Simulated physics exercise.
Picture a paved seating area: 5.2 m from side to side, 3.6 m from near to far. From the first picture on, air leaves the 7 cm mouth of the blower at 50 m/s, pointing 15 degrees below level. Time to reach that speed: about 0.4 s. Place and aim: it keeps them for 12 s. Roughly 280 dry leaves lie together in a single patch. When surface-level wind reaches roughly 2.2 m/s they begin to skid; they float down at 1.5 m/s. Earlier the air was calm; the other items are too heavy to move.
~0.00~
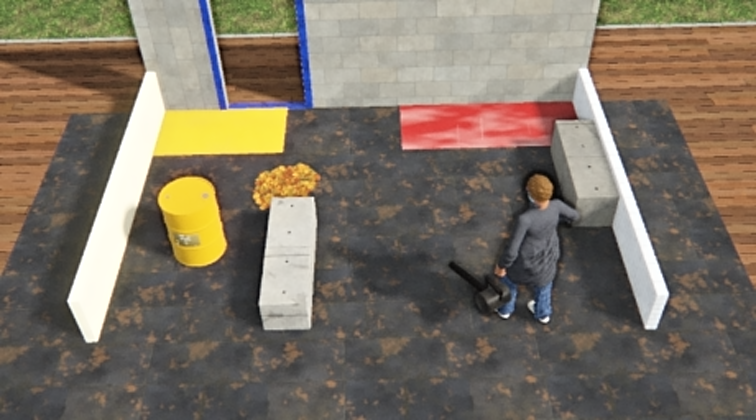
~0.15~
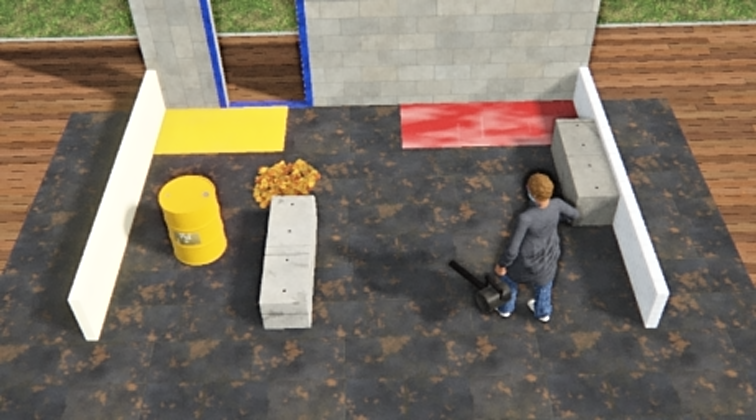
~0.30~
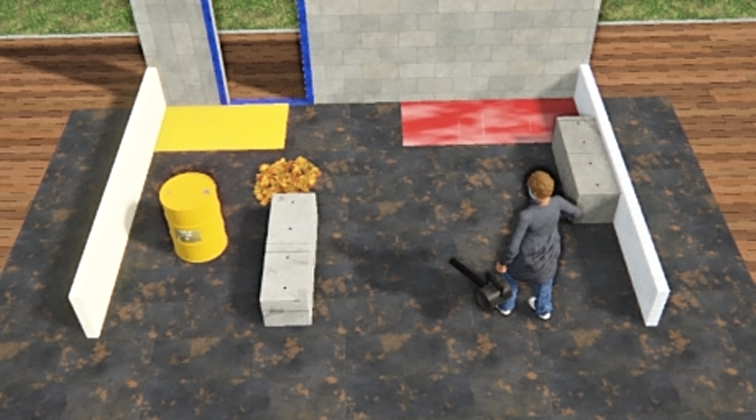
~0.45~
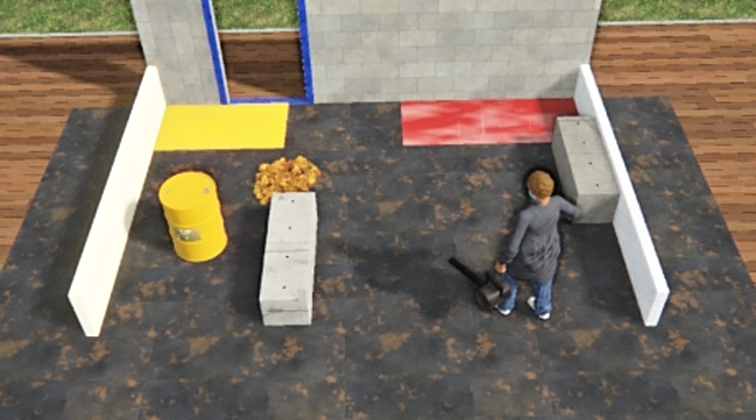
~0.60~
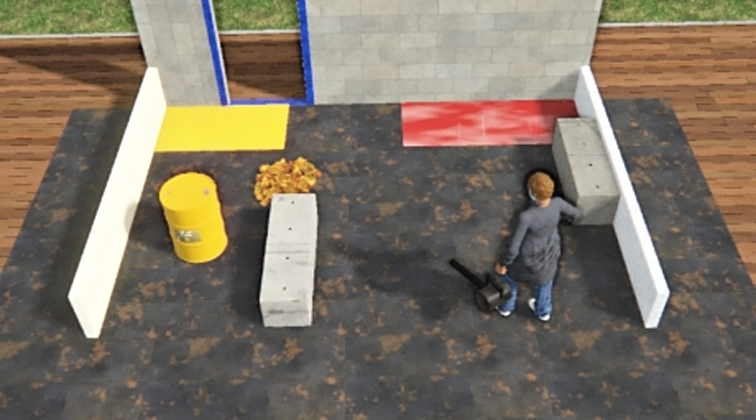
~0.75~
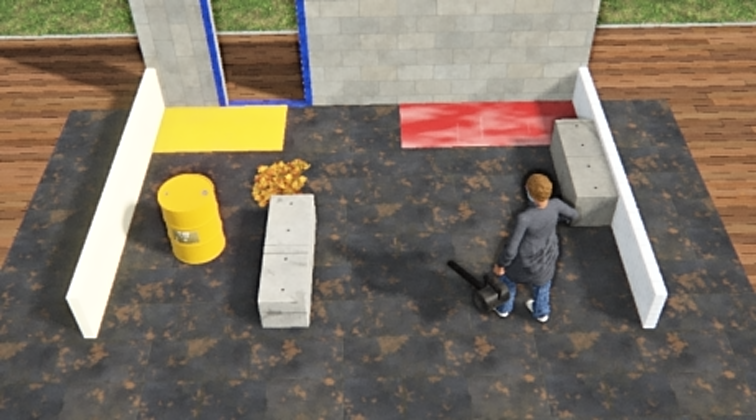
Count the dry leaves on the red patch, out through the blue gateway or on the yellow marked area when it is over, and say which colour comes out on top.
The yellow one comes out on top.
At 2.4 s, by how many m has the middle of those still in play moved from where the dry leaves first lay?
The centre ends up some 1.4 m from the start.
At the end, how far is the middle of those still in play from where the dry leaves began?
Roughly 1.8 m.
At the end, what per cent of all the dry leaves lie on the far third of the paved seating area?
About 80 percent.
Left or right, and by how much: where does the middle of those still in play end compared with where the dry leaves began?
Leftward, some 1.4 m.
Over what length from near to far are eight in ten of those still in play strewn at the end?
Around 1.6 m.
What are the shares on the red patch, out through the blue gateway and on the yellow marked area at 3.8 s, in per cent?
0 % red, 2 % blue, 70 % yellow.
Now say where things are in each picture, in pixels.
In the first frame, the middle of the dry leaves is near (285, 189), none has stirred yet and the mouth of the blower is at (452, 265).
In the second frame, the middle of the dry leaves is near (285, 186), none has stirred yet, the red patch is centred on (491, 123), the yellow marked area is centred on (222, 130) and the blue gateway is centred on (267, 107).
In the third frame, the middle of the dry leaves is near (286, 183), none has stirred yet, the top of a barrel is at (188, 191) and the top of a stone seat is at (289, 243).
In the fourth frame, the middle of the dry leaves is near (286, 183) and none has stirred yet.
In the fifth frame, the middle of the dry leaves is near (286, 184) and none has stirred yet.
In the sixth frame, the middle of the dry leaves is near (285, 181), the farthest in sight from the blower is at (263, 169) and about 10 % have left their places.
After 2.4 s the count stands so, 0 % are on the red patch, 59 % on the yellow marked area and 2 % out through the blue gateway; the middle of those still in play is near (191, 134).
After 3.8 s the count stands so, 0 % are on the red patch, 68 % on the yellow marked area and 2 % out through the blue gateway; the middle of those still in play is near (178, 127).
After 6.6 s the count stands so, 0 % are on the red patch, 69 % on the yellow marked area and 2 % out through the blue gateway; the middle of those still in play is near (176, 131).
After 12.0 s, at the end, 0 % are on the red patch, 71 % on the yellow marked area and 2 % out through the blue gateway; the middle of those still in play is near (174, 128).
